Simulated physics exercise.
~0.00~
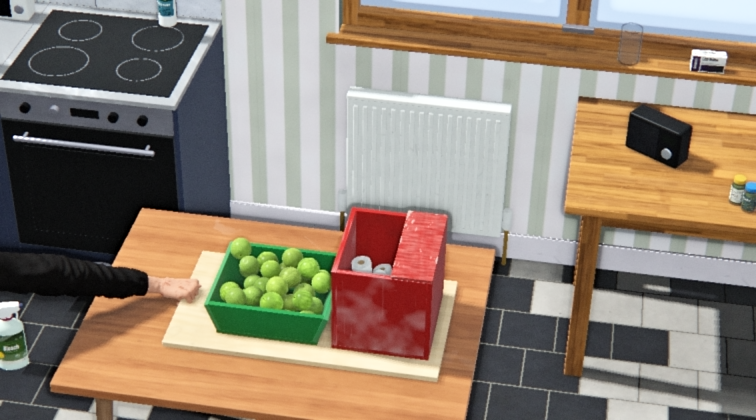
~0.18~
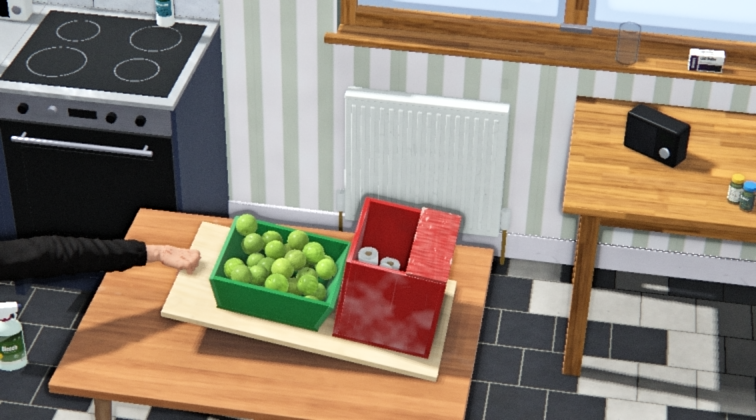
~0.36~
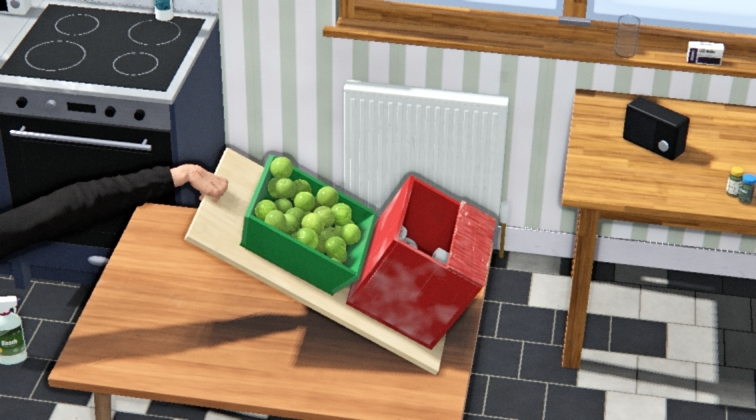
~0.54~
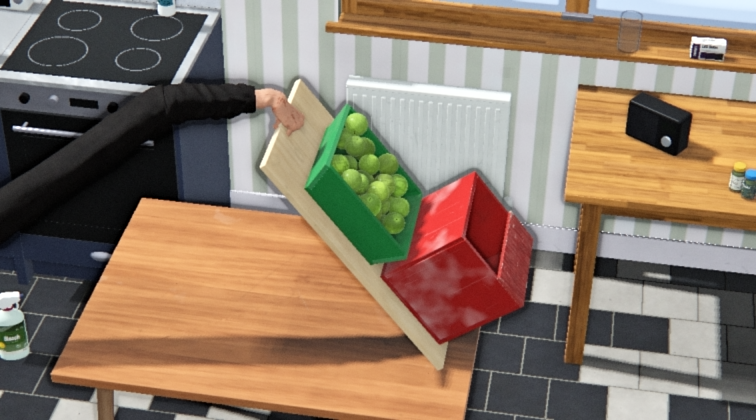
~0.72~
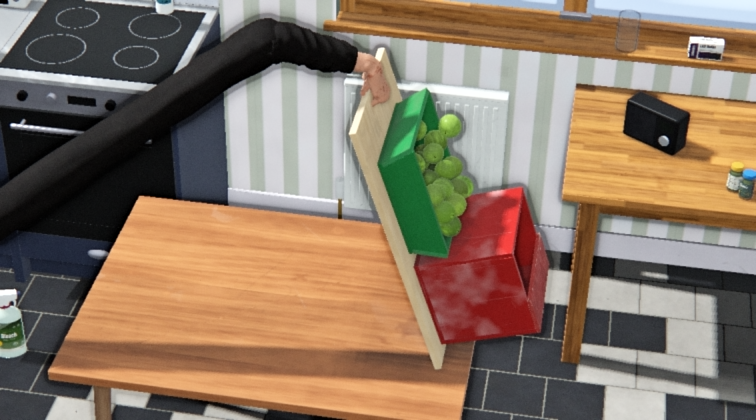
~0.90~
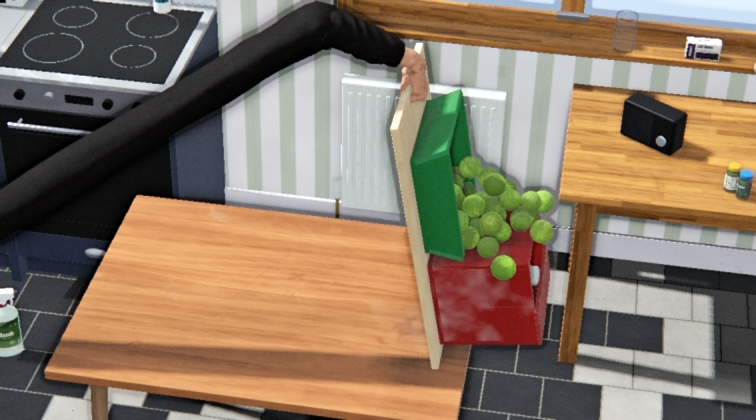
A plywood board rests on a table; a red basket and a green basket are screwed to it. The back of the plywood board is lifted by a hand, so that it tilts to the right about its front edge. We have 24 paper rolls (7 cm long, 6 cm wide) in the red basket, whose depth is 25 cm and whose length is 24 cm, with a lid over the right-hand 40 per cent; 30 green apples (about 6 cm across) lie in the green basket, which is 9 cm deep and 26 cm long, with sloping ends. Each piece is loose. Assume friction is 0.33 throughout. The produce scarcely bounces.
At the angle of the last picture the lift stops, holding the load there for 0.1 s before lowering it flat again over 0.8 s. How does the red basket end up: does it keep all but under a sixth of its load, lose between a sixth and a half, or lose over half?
The red basket keeps all but under a sixth.
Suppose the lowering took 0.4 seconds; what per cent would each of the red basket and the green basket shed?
In that case red basket 0, green basket 90 per cent.
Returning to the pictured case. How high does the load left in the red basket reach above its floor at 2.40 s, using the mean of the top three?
17 cm, more or less.
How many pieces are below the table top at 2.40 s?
That count sits near 16.
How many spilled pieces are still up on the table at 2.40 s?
Near 3, by my count.
After 1.14 s, tilt 74°; the red basket has all 24 and the green basket is down by 19 of 30.
After 1.44 s, tilt 34°; the red basket has all 24 and the green basket is down by 19 of 30.
After 1.86 s, tilt 0°; the red basket has all 24 and the green basket is down by 19 of 30.
Final count (at 2.40 s), the red basket has all 24 and the green basket is down by 19 of 30. Asked share, 0 of 24, 0 per cent.
